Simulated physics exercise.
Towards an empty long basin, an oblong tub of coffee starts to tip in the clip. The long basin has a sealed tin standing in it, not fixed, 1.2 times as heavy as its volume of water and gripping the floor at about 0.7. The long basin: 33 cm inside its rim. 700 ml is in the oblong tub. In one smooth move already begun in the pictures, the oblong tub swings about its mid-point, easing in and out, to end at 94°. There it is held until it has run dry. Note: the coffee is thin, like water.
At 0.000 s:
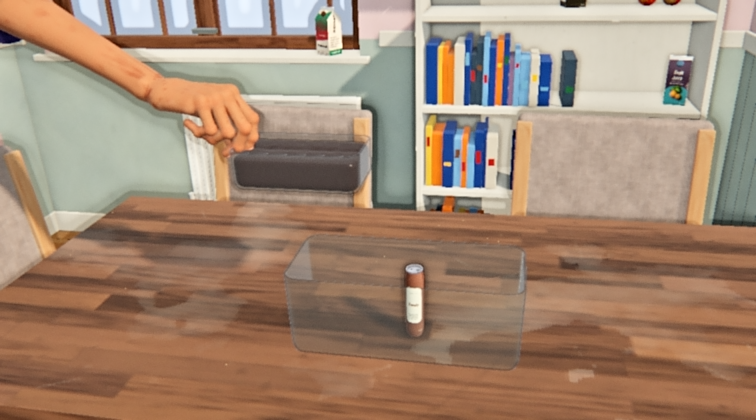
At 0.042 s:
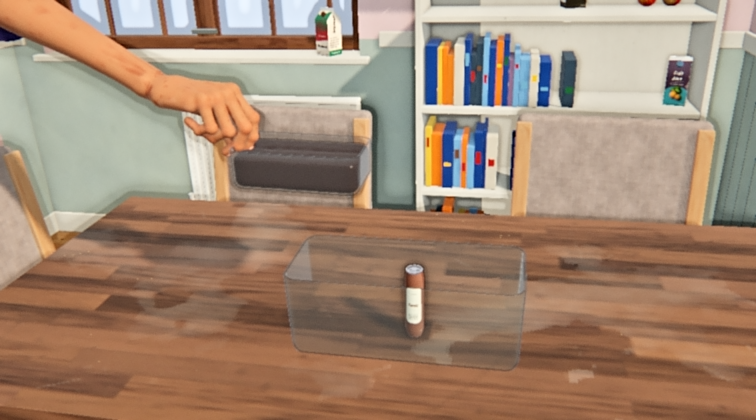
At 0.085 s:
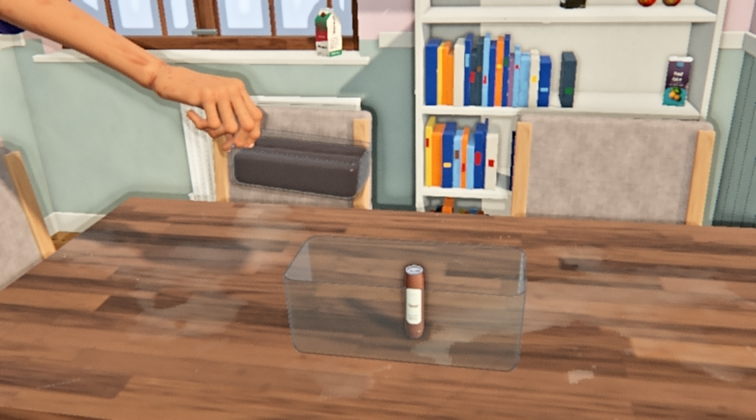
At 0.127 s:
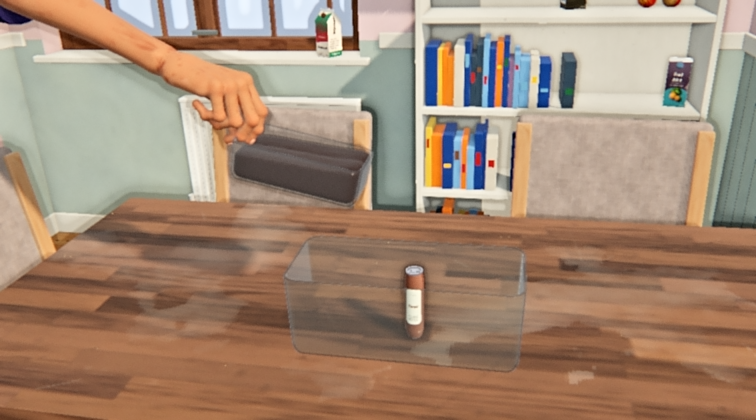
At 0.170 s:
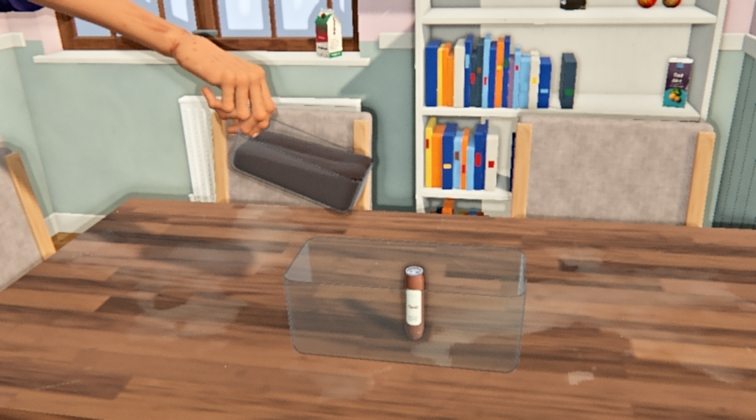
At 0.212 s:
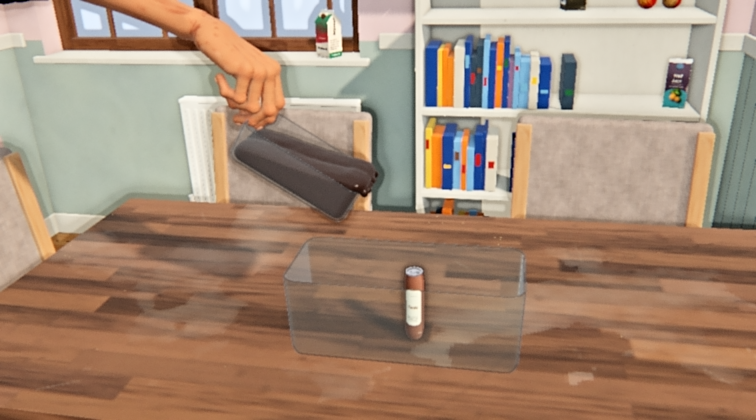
At the start, a hand holds a clear oblong tub of dark coffee almost level above a wooden table, where a long transparent basin stands around a small labelled tin. The tub then tilts steadily, its right end dropping lower, and the coffee shifts until a little reaches over the right rim.
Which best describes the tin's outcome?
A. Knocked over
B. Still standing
(A) Knocked over.
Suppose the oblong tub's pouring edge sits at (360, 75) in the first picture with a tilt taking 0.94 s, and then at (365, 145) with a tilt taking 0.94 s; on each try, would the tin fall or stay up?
Trial 1 - tin stays standing; trial 2 - tin stays standing.
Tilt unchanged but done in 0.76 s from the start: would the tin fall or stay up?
Outcome - the tin remains standing.
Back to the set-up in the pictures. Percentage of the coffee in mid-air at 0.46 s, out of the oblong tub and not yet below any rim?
Near 48 per cent at that moment.
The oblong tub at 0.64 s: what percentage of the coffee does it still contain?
2 %.
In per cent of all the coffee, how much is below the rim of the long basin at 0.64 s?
Near 90 in a hundred.
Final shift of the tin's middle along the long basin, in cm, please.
7.0 cm.
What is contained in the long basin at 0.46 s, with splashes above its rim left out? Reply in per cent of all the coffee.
Near 40 in a hundred.
After 0.46 s the tilt is 89° and 11 per cent is still to pour; the tin stands where it began.
After 0.64 s the tilt is 94° and 2 per cent is still to pour; the tin leans 14°.
After 0.83 s the tilt is 94° and 1 per cent is still to pour; the tin lies on its side.
After 1.04 s the tilt is 94° and 0 per cent is still to pour; the tin lies on its side.
In the end the tin lies on its side.
